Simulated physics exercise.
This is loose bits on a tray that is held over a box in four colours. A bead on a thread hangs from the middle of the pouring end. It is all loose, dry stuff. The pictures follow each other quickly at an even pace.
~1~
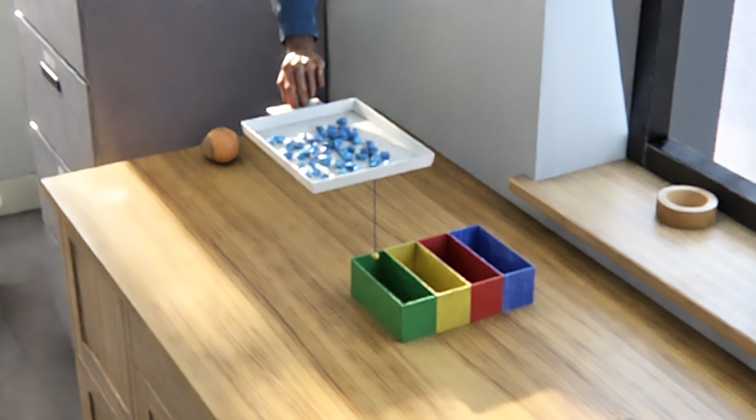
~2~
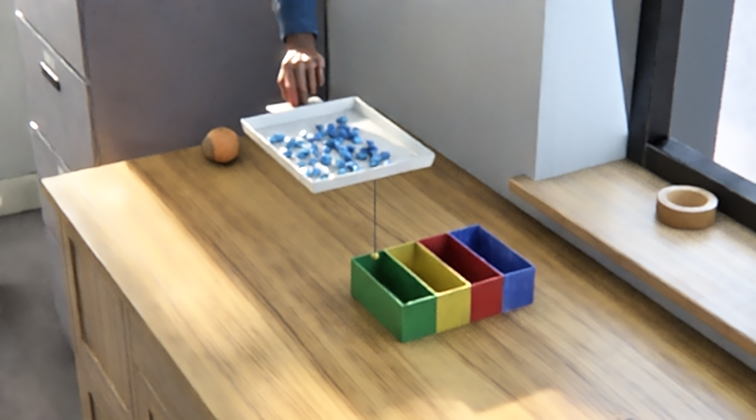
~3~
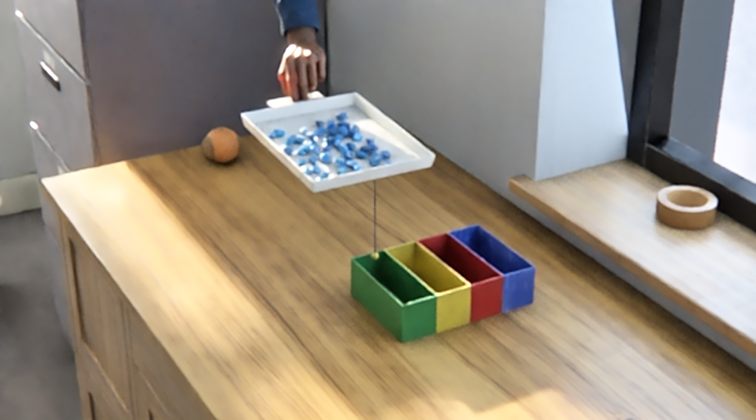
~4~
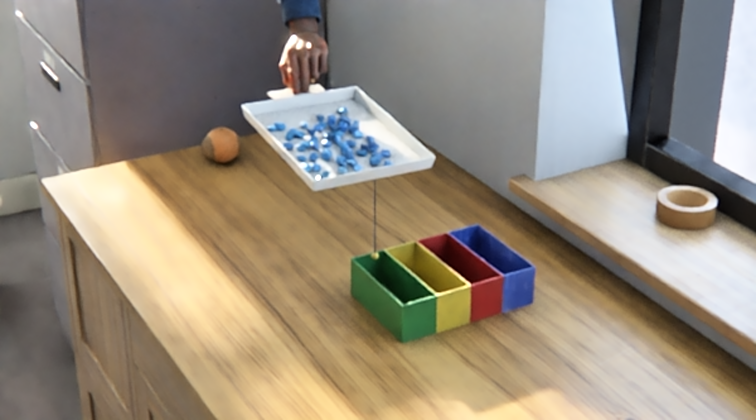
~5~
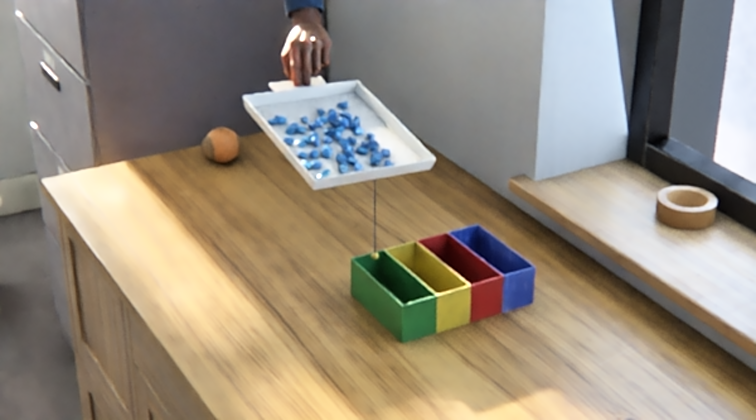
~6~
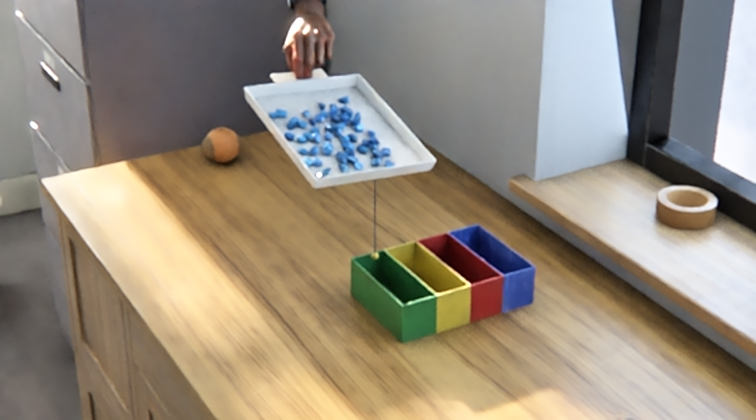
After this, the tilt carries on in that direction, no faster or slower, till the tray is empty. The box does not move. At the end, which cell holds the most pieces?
Fullest: The yellow cell.
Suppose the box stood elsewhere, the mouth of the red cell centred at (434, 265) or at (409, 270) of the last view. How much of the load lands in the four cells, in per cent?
About 100 and 100 per cent.
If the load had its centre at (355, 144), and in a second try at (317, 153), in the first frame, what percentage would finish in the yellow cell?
Near 50 % and 50 %.
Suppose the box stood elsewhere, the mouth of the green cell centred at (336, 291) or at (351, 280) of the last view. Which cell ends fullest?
The first try: Blue. The second: That red cell.
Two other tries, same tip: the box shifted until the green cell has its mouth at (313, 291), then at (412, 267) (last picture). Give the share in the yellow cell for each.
Near 0 % and 40 %.
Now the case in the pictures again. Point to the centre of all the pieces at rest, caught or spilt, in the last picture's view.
Around (428, 302).
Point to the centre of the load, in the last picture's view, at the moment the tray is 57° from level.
Around (388, 151).
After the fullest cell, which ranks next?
In second place: The green one.
Just after the last frame, tray tipped steeply; every one on the tray.
A moment on, tray tipped right over; almost all on the tray; just a few in the yellow cell; just a few in the green cell; just a few falling or outside the box.
Further on, tray tipped past a quarter turn; roughly half in the yellow cell; roughly a quarter in the green cell; roughly a quarter in the red cell; just a few falling or outside the box.
When it is over, tray tipped past a quarter turn; roughly half in the yellow cell; roughly a quarter in the green cell; roughly a quarter in the red cell; not one in the blue cell; just a few outside the box.
